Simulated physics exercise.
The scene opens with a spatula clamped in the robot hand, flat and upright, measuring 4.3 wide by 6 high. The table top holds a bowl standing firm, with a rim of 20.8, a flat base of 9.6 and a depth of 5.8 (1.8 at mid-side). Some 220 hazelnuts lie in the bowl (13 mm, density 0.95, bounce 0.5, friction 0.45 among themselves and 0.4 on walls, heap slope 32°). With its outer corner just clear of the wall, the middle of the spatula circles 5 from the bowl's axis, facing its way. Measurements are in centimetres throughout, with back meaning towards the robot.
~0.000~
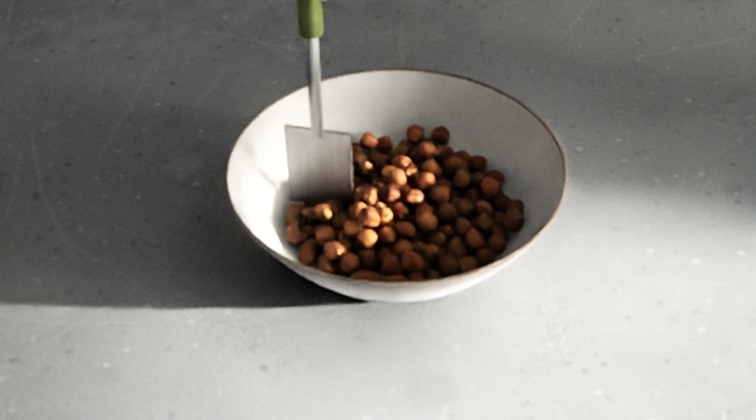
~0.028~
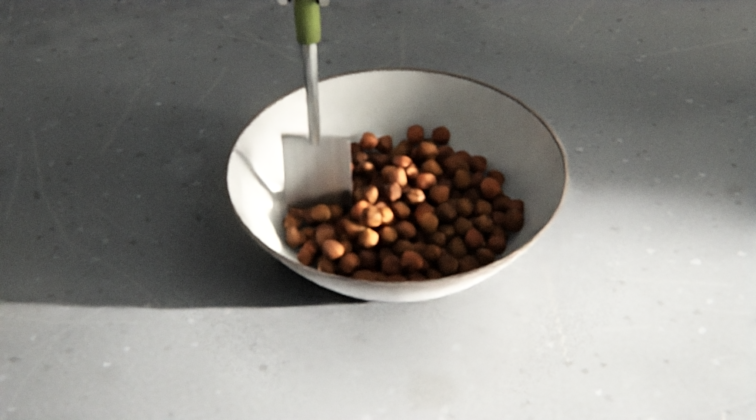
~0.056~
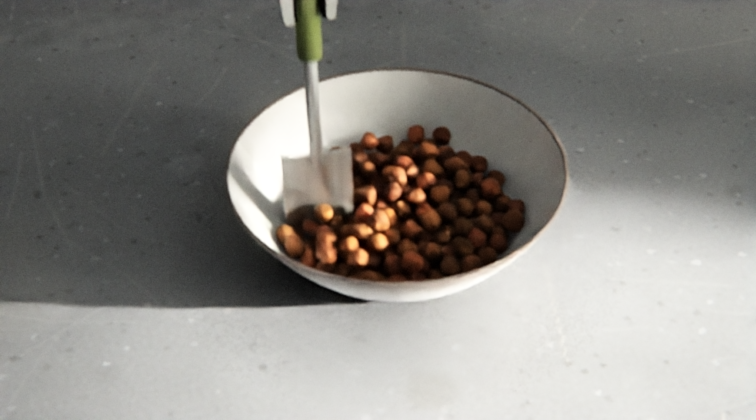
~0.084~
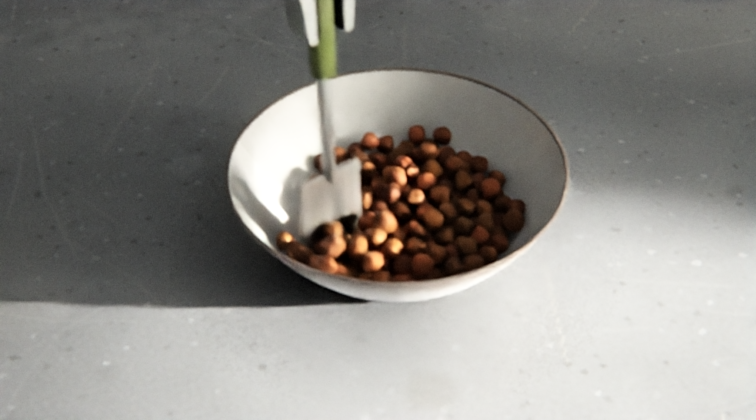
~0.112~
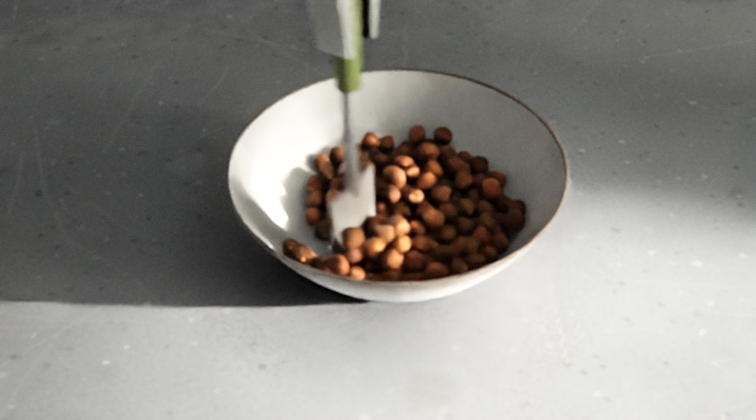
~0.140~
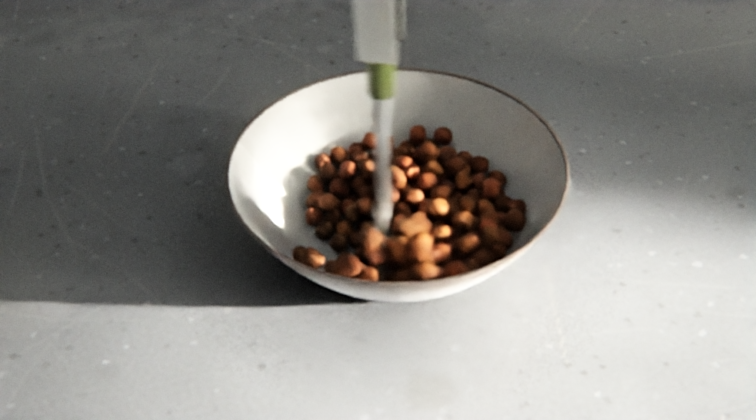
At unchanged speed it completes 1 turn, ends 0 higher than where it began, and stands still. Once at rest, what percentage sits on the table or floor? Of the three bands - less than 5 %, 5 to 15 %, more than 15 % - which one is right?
The right band is more than 15 %.
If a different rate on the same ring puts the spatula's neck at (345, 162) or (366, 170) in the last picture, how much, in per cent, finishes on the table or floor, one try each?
Around 10 and 20 per cent respectively.
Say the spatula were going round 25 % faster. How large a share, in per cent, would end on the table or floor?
My guess is about 35 per cent.
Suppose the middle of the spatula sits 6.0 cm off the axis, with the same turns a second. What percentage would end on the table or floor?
It would come to about 20 per cent.
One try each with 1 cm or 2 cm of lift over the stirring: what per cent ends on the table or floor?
Estimates: 20 % then 15 %.
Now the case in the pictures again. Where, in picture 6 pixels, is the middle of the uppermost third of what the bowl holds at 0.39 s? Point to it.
Roughly pixel (367, 115).
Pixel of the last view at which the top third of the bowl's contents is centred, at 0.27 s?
About (510, 163) in the last picture.
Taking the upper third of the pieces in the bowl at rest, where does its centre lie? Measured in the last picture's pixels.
Around (311, 226).
After 0.27 s, 195° round, highest piece 8 above the table; 214 in the bowl, 8 in flight or on the tool.
After 0.39 s, 294° round, highest piece 9 above the table; 189 in the bowl, 15 on the table or floor, 18 in flight or on the tool.
After 0.65 s, 0° round, highest piece 6 above the table; 173 in the bowl, 49 on the table or floor.
After 1.35 s, 0° round, highest piece 6 above the table; 173 in the bowl, 49 on the table or floor.
At rest, 173 in the bowl, 49 on the table or floor. That is 22 % on the table or floor.
